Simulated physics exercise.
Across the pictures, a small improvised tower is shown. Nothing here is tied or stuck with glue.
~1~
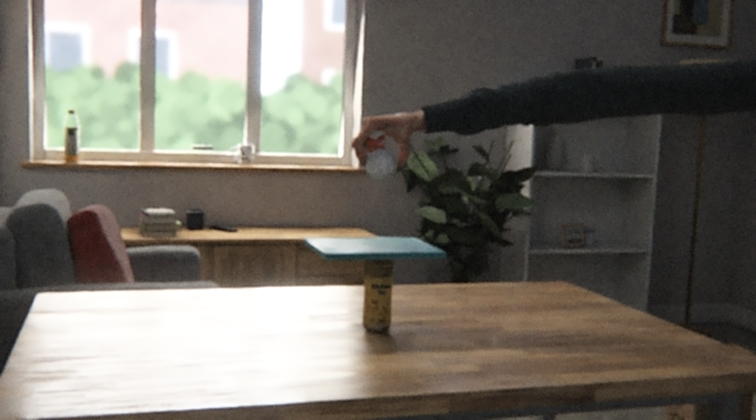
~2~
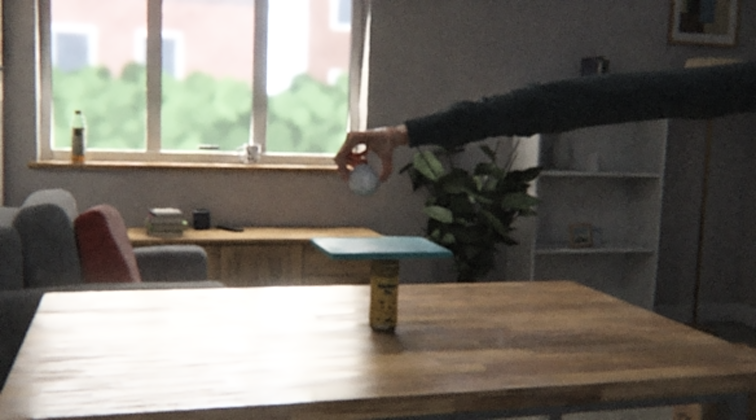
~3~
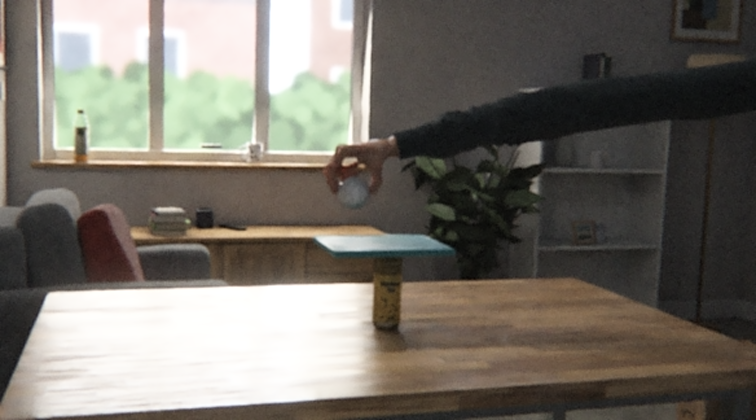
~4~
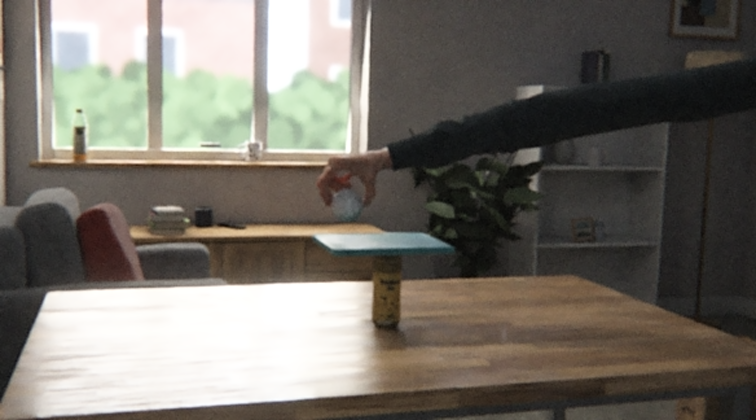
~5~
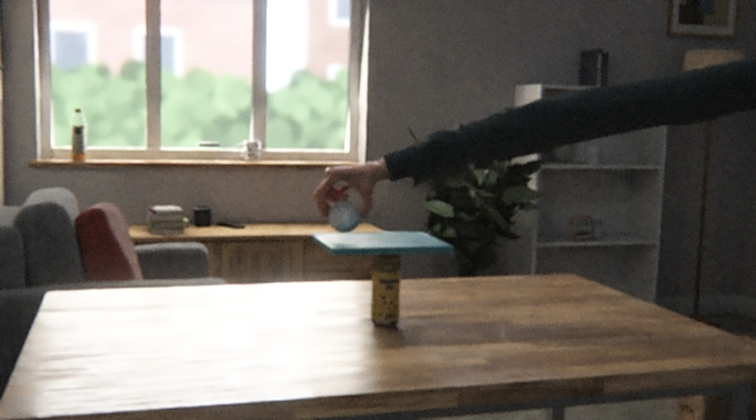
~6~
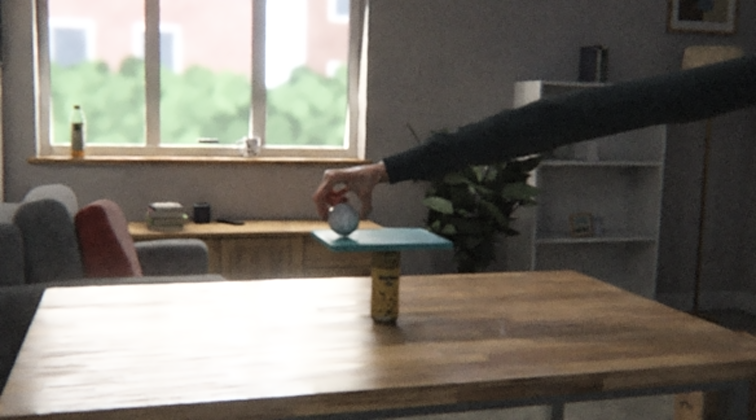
The clip opens with a dark-sleeved arm reaching in from the right, holding a pale, round object above a flat turquoise lid balanced on a yellowish can on a wooden table. The hand moves left and lowers the object, then sets it on the lid's left side, fingers still gripping it.
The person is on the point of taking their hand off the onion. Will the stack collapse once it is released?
Yes, it collapses.
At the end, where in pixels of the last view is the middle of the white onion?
I'd say around (318, 308) in the last view.
Then, 0.50 s later than the last frame, turquoise lid and white onion now fallen.
Then, 0.70 s later than the last frame, things are still on the move.
When it is over, fallen, turquoise lid and white onion; yellow can as before. End places, in pixels of the last picture, white onion near (318, 308). The stack comes apart.
